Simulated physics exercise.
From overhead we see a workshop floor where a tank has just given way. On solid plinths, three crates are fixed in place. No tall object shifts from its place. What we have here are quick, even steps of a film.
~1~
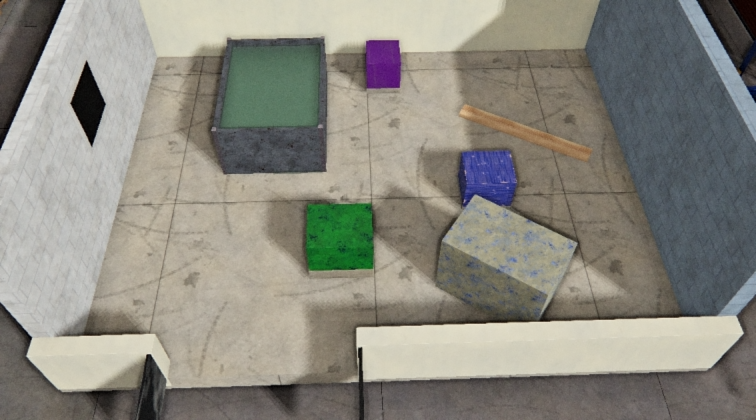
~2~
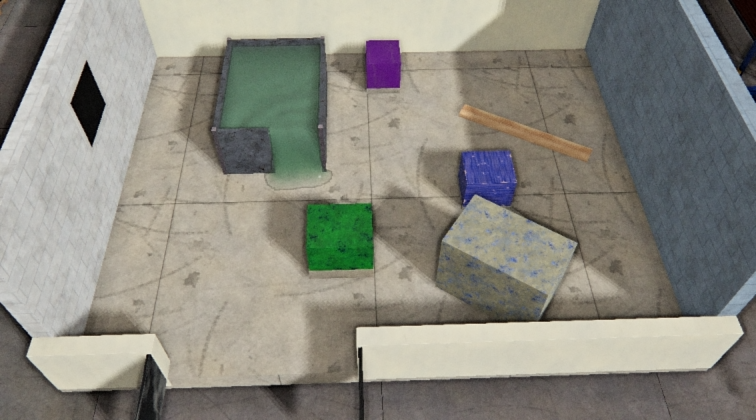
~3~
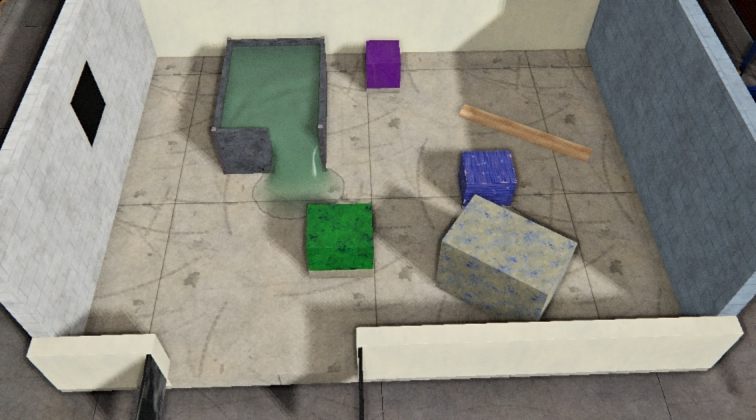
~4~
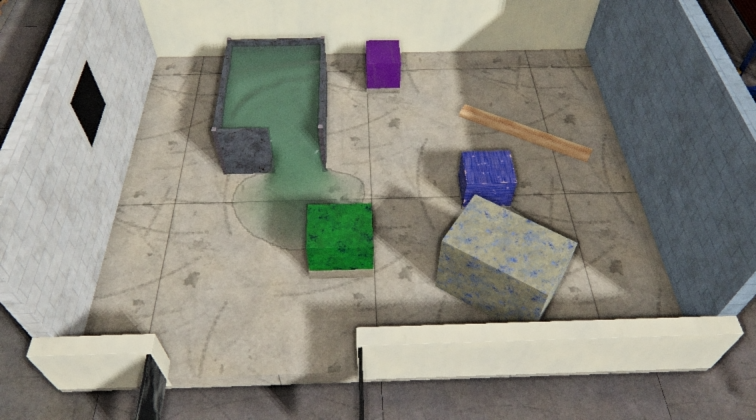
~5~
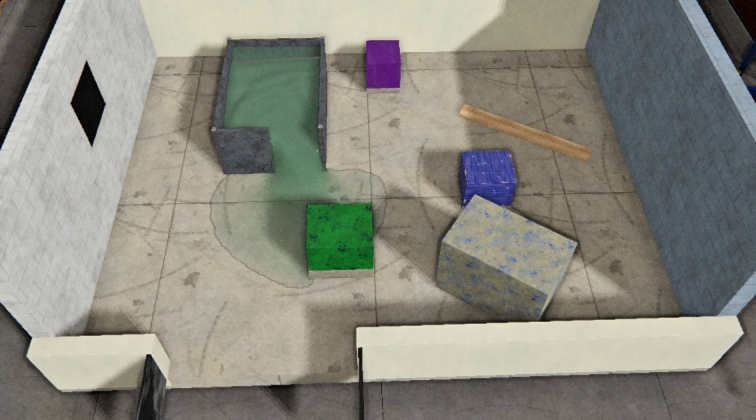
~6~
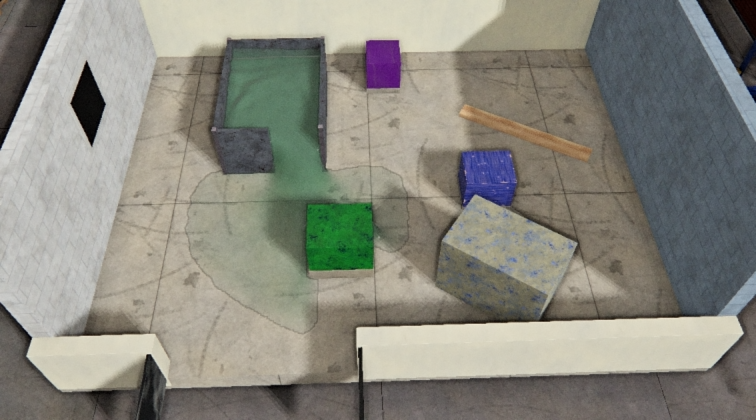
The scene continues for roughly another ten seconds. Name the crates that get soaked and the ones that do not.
Result: The blue crate will be a wet one. The green crate will be a wet one. The purple crate will be a dry one.
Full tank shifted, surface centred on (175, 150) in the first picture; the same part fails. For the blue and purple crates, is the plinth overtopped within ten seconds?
I reckon the blue one is unharmed, while the purple one is unharmed.
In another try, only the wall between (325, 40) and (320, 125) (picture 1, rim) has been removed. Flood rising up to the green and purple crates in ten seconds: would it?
The green one is not reached; the purple one is reached.
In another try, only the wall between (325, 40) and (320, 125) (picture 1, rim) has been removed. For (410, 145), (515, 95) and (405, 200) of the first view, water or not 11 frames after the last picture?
Point one: Reached. Point two: Reached. Point three: Reached.
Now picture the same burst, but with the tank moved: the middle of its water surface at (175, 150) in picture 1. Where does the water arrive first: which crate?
It is the green-painted one.
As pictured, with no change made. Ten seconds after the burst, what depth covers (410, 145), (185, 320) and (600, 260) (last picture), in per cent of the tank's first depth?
Readings in order: Around 2, 2 and 4 %.
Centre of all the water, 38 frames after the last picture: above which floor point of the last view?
It is near (345, 183).
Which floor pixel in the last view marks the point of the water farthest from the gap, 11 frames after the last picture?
I'd put it around (648, 232).
A moment on, water covers 25 % of the floor; the blue crate water round its plinth, the green crate water round its plinth, the purple crate not reached.
Next, water covers 35 % of the floor; the blue crate water round its plinth, the green crate water round its plinth, the purple crate not reached.
Then, water covers 50 % of the floor; the blue crate water round its plinth, the green crate water round its plinth, the purple crate water round its plinth.
Later, water covers 80 % of the floor; the blue crate water round its plinth, the green crate water round its plinth, the purple crate water round its plinth.
In the end, water covers 95 % of the floor; the blue crate was topped, the green crate was topped, the purple crate stayed above the water.
